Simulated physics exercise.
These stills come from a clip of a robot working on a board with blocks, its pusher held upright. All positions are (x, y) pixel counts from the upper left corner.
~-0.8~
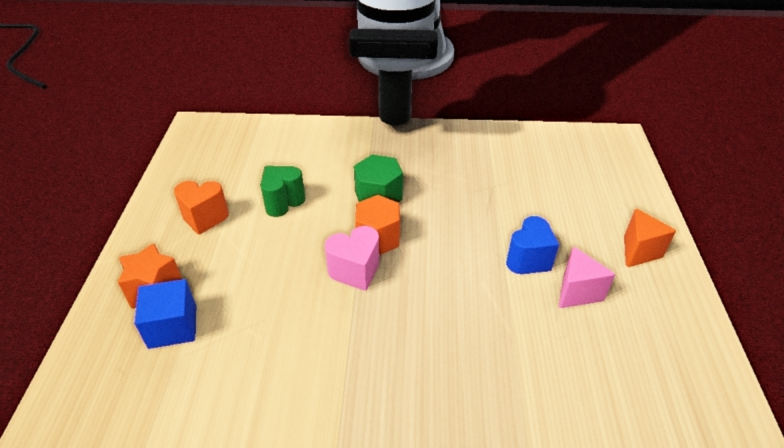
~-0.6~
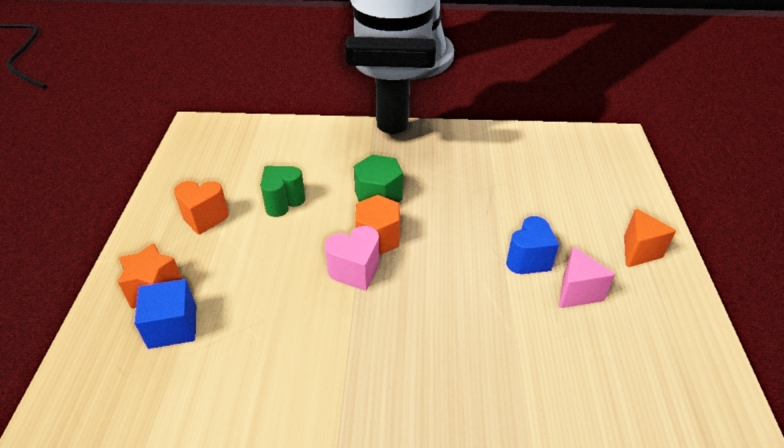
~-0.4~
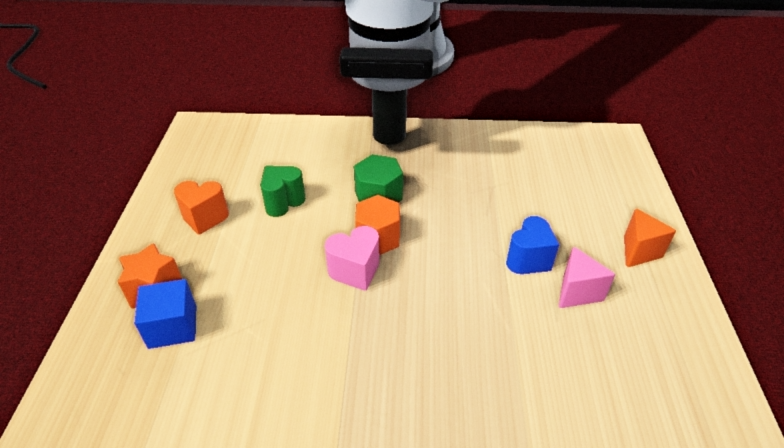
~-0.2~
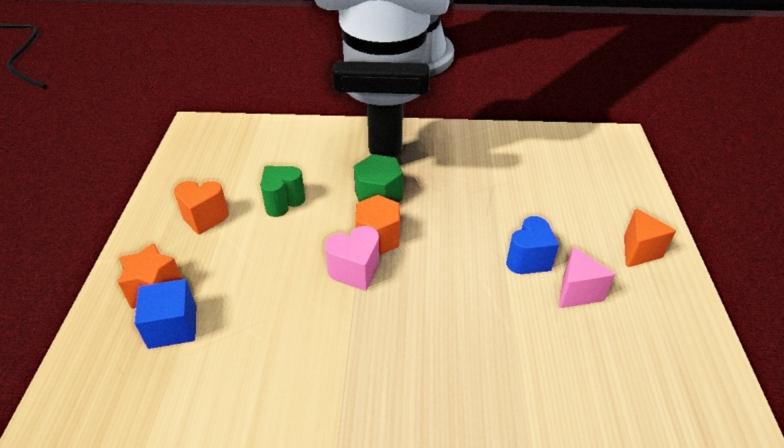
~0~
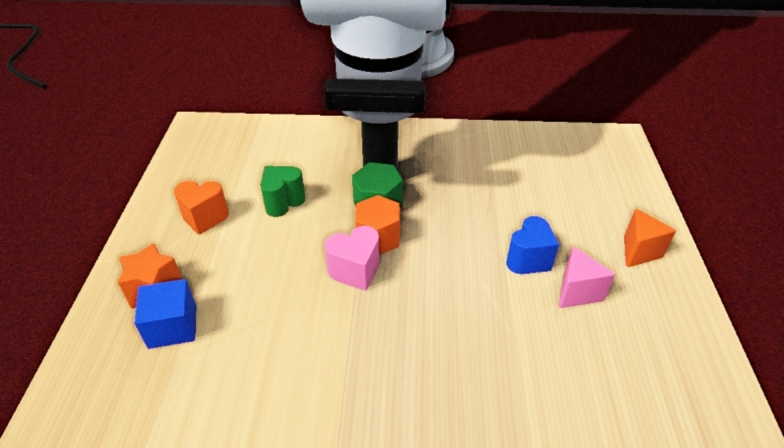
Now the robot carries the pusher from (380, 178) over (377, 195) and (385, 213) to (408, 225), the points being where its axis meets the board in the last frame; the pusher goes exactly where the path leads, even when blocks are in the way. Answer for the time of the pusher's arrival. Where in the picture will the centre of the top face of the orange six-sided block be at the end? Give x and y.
I predict (400, 265).
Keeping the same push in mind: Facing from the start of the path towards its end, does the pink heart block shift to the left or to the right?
It moves over to the right.
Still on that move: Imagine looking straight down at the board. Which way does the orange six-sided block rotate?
Rotates clockwise.
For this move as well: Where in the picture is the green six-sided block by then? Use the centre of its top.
I'd expect the centre of its top face to be at (410, 229).
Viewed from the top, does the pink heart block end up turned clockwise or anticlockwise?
Looking from above, the answer is clockwise.
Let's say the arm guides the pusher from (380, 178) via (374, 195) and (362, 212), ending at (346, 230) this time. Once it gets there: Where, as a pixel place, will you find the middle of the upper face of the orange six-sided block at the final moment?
Located at (406, 252).
The first path, step by step. Halfway along, pusher at (377, 193); pink heart block at (349, 258), turned 50° clockwise; green six-sided block at (386, 206), turned 30° anticlockwise; orange six-sided block at (394, 239).
At the end, pusher at (408, 213); green heart block unmoved; pink heart block at (348, 265), turned 80° clockwise; green six-sided block at (410, 229); orange six-sided block at (400, 265), turned 35° clockwise.
